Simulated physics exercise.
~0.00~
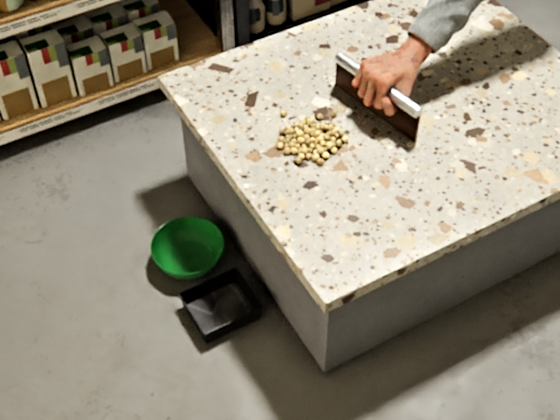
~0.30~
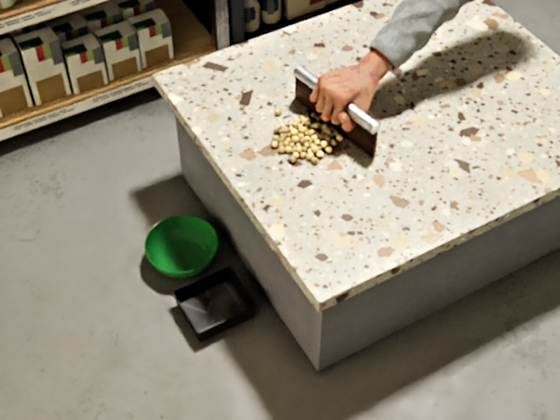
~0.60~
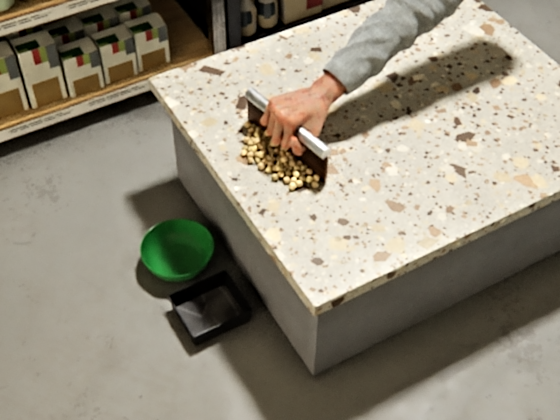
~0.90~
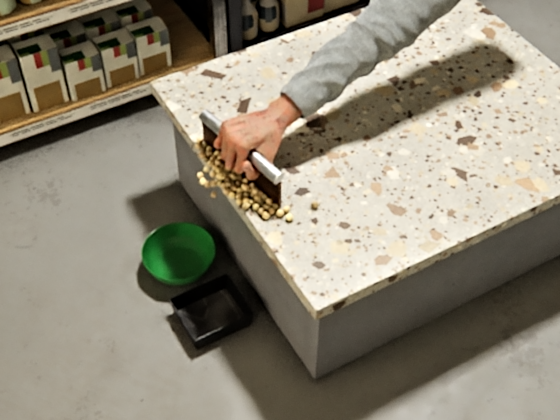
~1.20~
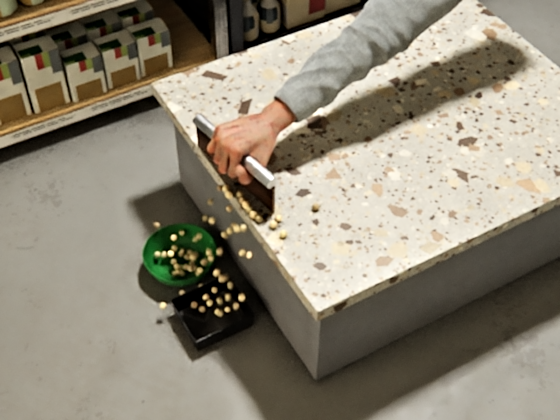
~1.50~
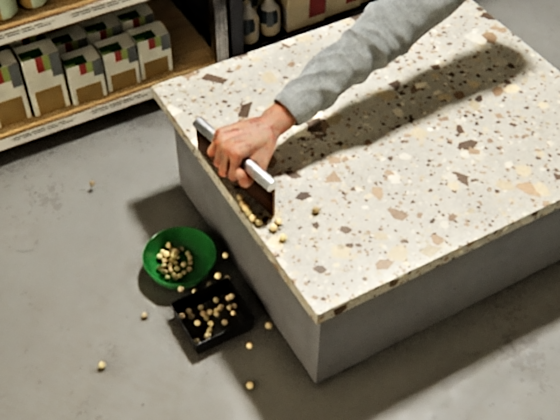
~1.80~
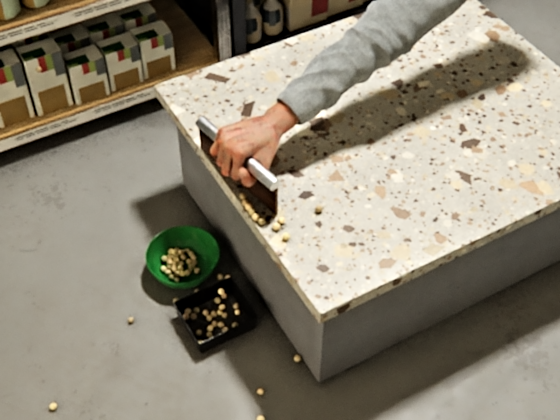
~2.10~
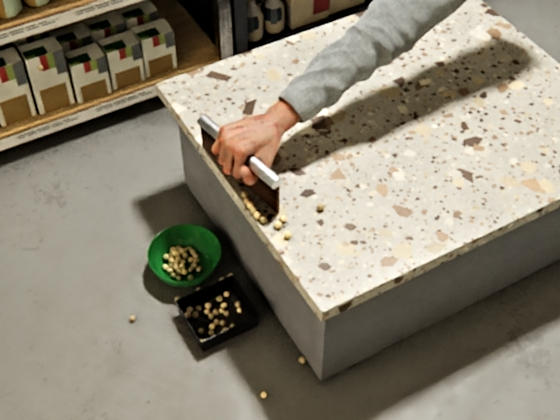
A hand swept a pile of pale, round nuts leftward across a speckled stone top with a flat scraper and stopped at the edge, spilling most into a green bowl and a black tin below, while some scattered on the floor and a few stayed on top.
